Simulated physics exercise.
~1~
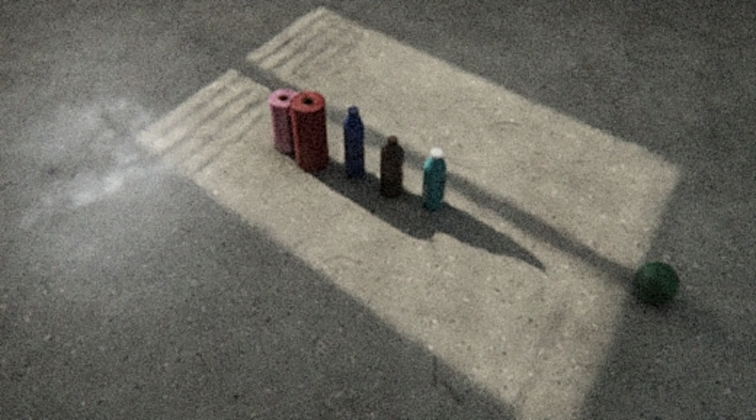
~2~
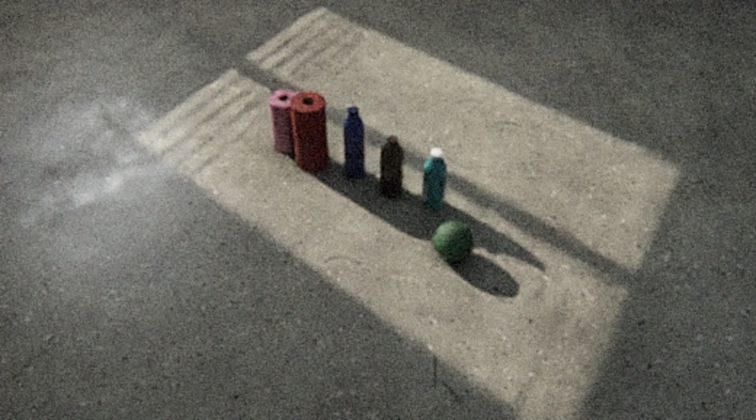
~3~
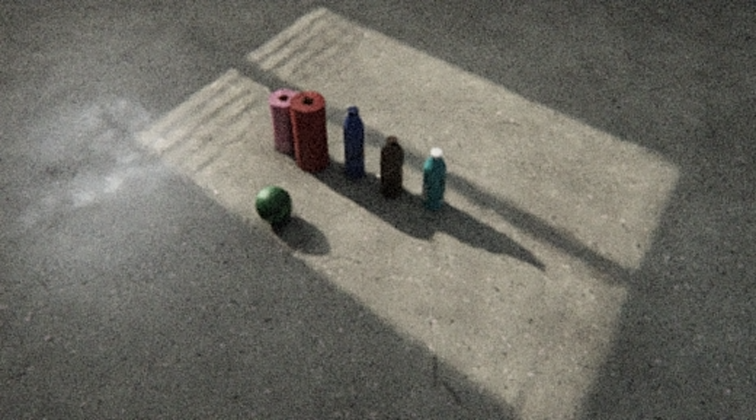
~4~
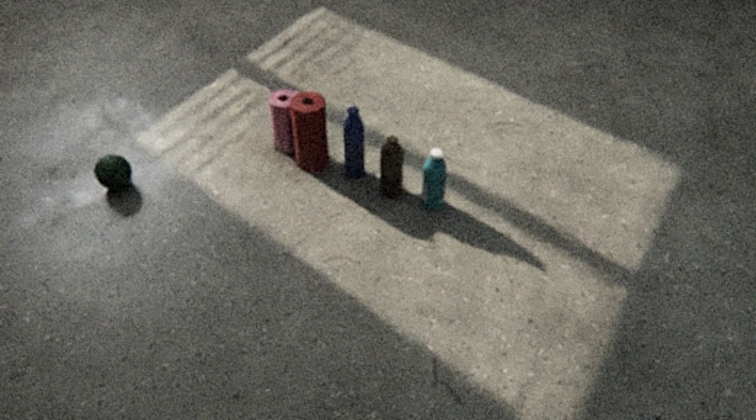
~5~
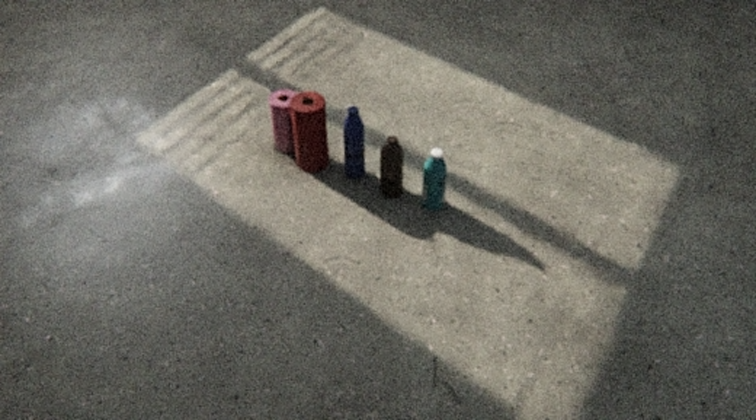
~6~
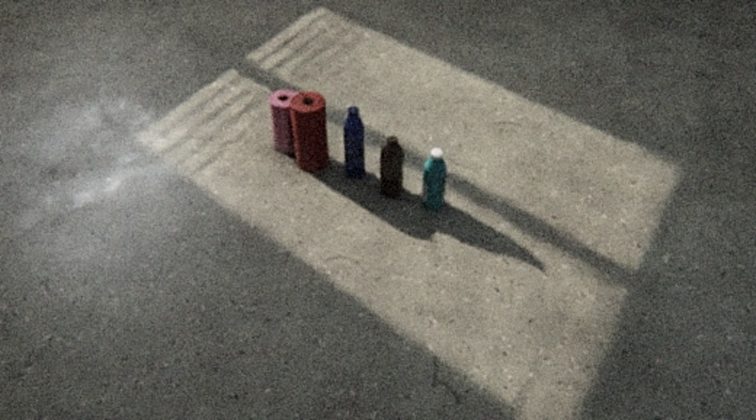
Green ball rolling leftward past two rolls and three bottles on a sunlit floor, leaving view with all five still standing.
